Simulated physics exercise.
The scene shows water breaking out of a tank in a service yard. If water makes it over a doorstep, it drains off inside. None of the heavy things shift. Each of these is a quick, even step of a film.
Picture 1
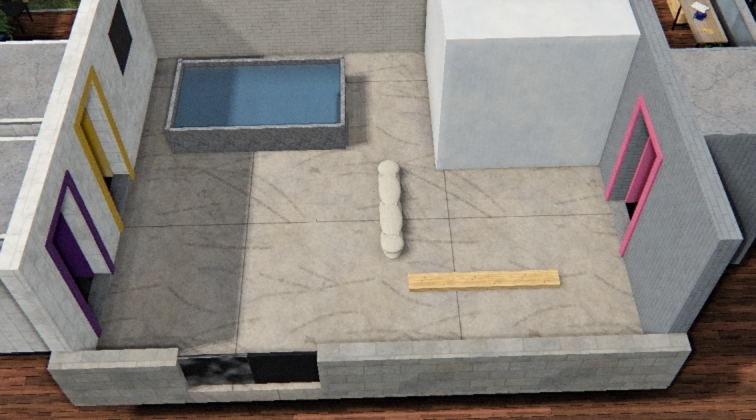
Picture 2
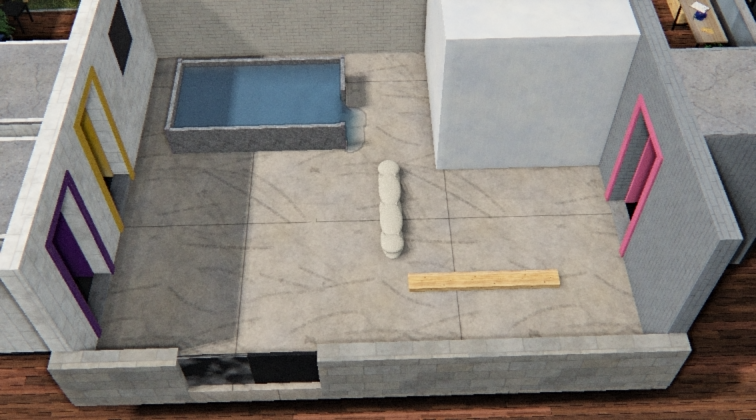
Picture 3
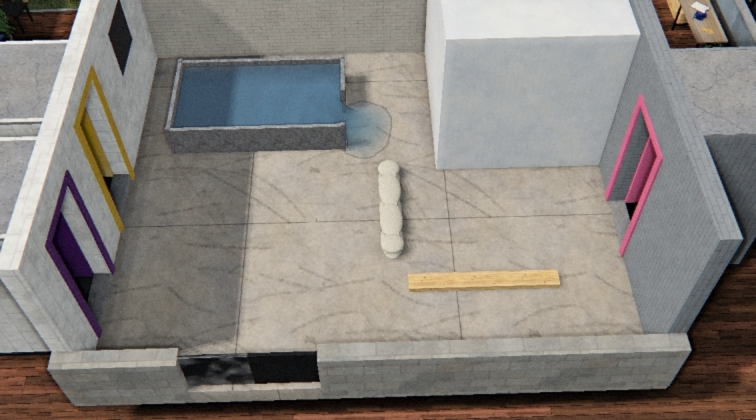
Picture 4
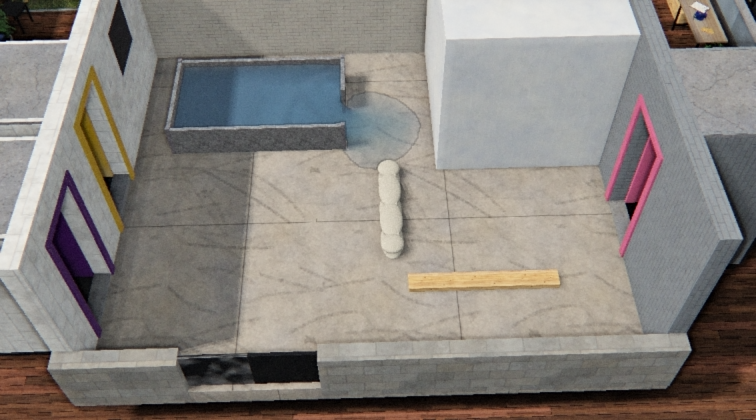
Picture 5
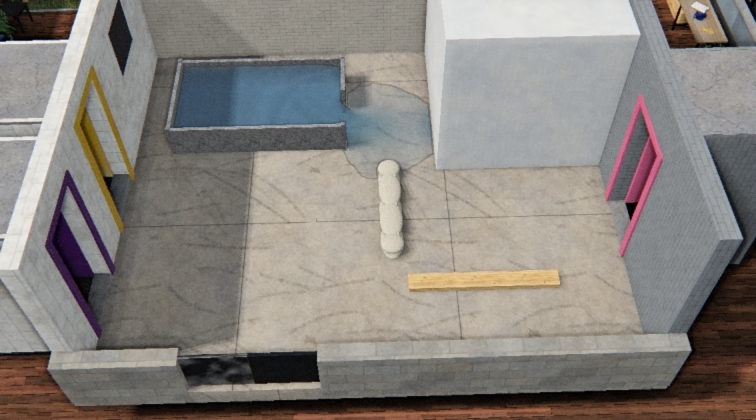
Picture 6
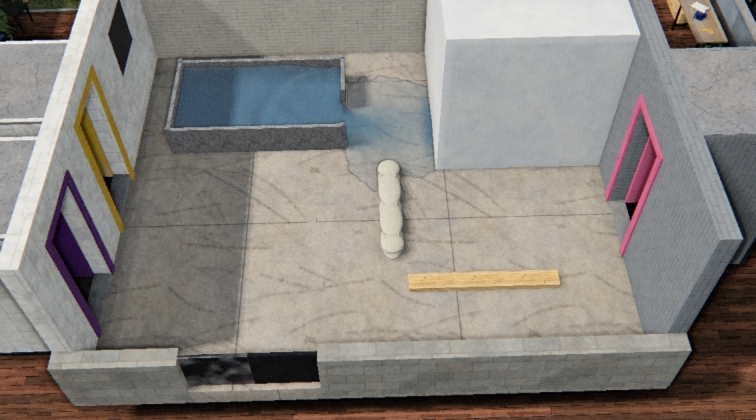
Water tank in a walled yard leaking from its right side, water spreading across the stone floor to the large white block.
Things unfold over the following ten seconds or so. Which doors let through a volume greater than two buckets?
My prediction: The yellow door counts as not over; the pink door counts as over; the purple door counts as not over.
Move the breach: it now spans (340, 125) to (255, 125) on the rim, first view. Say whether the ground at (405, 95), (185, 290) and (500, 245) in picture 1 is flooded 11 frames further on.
The first spot is spared, the second swamped, the third spared.
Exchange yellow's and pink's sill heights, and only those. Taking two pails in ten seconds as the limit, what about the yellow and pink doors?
In my view yellow door remains within bounds while pink door remains within bounds.
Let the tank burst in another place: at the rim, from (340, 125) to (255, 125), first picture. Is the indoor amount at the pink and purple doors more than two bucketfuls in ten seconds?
In brief: Pink door remains below and purple door exceeds the mark.
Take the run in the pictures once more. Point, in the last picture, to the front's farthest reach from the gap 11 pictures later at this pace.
Point: (532, 272) in the last picture's pixels.
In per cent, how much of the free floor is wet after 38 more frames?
Share estimate: About 55 per cent.
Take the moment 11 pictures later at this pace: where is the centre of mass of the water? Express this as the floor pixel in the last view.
I reckon somewhere around (310, 123).
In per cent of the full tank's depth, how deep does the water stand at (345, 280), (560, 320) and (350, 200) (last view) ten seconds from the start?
About 2 per cent, then 4 per cent, then 2 per cent.
A moment on, water covers 10 % of the floor; the yellow door not reached, the pink door not reached, the purple door not reached.
Next, water covers 20 % of the floor; the yellow door not reached, the pink door not reached, the purple door not reached.
Then, water covers 35 % of the floor; the yellow door not reached, the pink door not reached, the purple door not reached.
Later, water covers 55 % of the floor; the yellow door not reached, the pink door over two buckets in, the purple door not reached.
In the end, water covers 85 % of the floor; the yellow door wet at the sill, nothing in, the pink door over two buckets in, the purple door wet at the sill, nothing in.
